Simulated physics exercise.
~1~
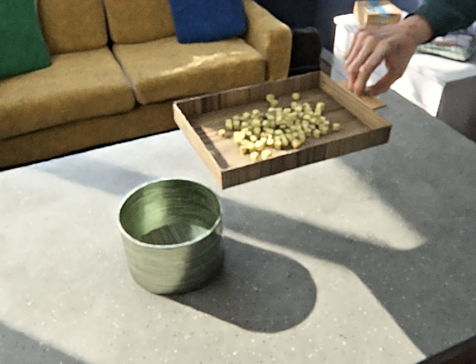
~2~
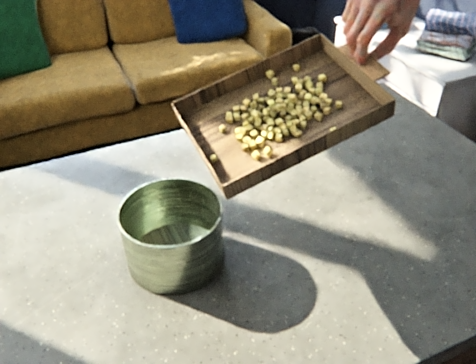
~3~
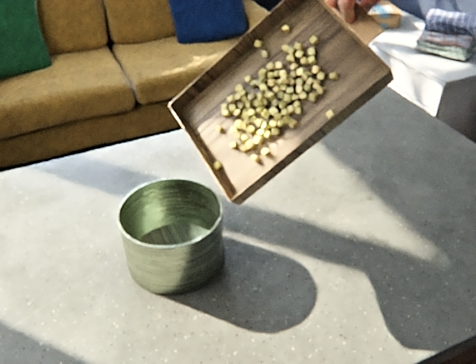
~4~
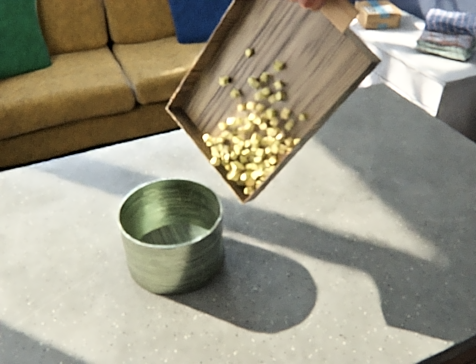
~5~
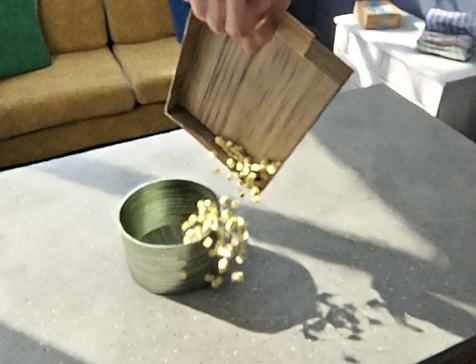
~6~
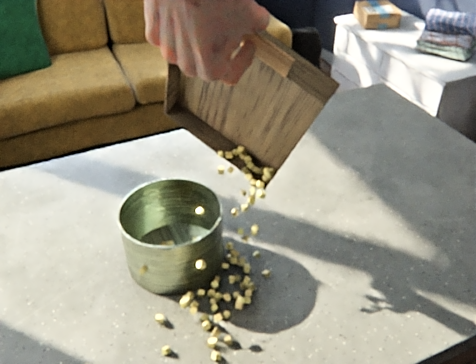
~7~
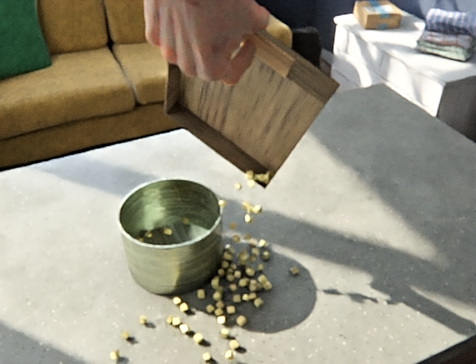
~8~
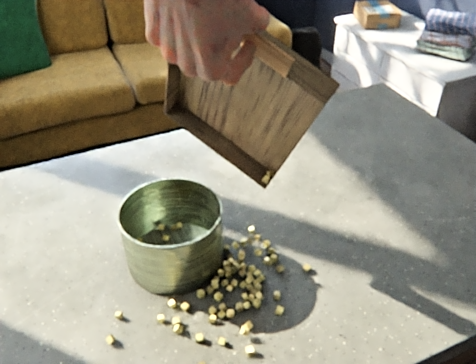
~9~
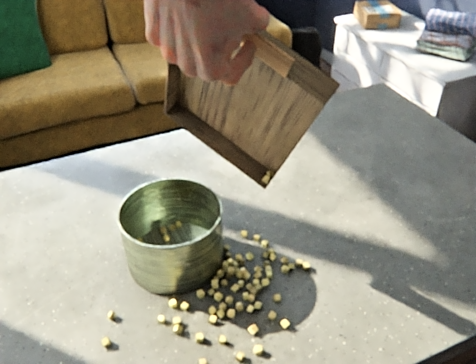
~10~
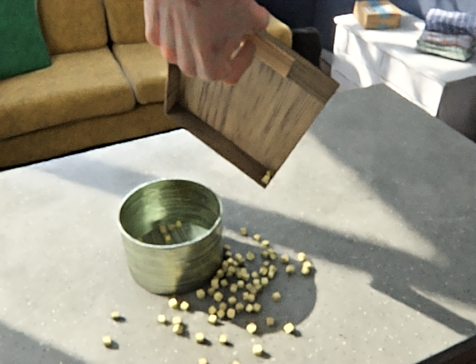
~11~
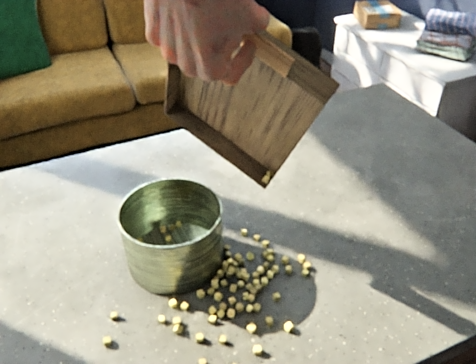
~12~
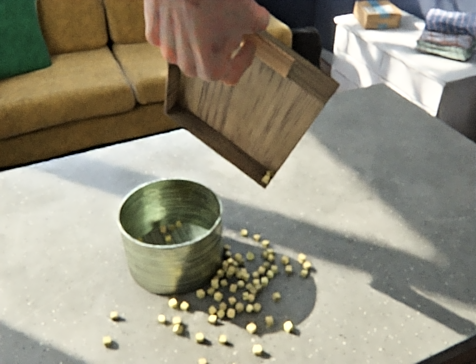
In the video, a hand tilts a wooden tray of small pale yellow cubes steeply toward a green pot on a gray table. The cubes slide off the lower corner, and a few land in the pot while most scatter on the table beside it, as the tray stays tilted above.
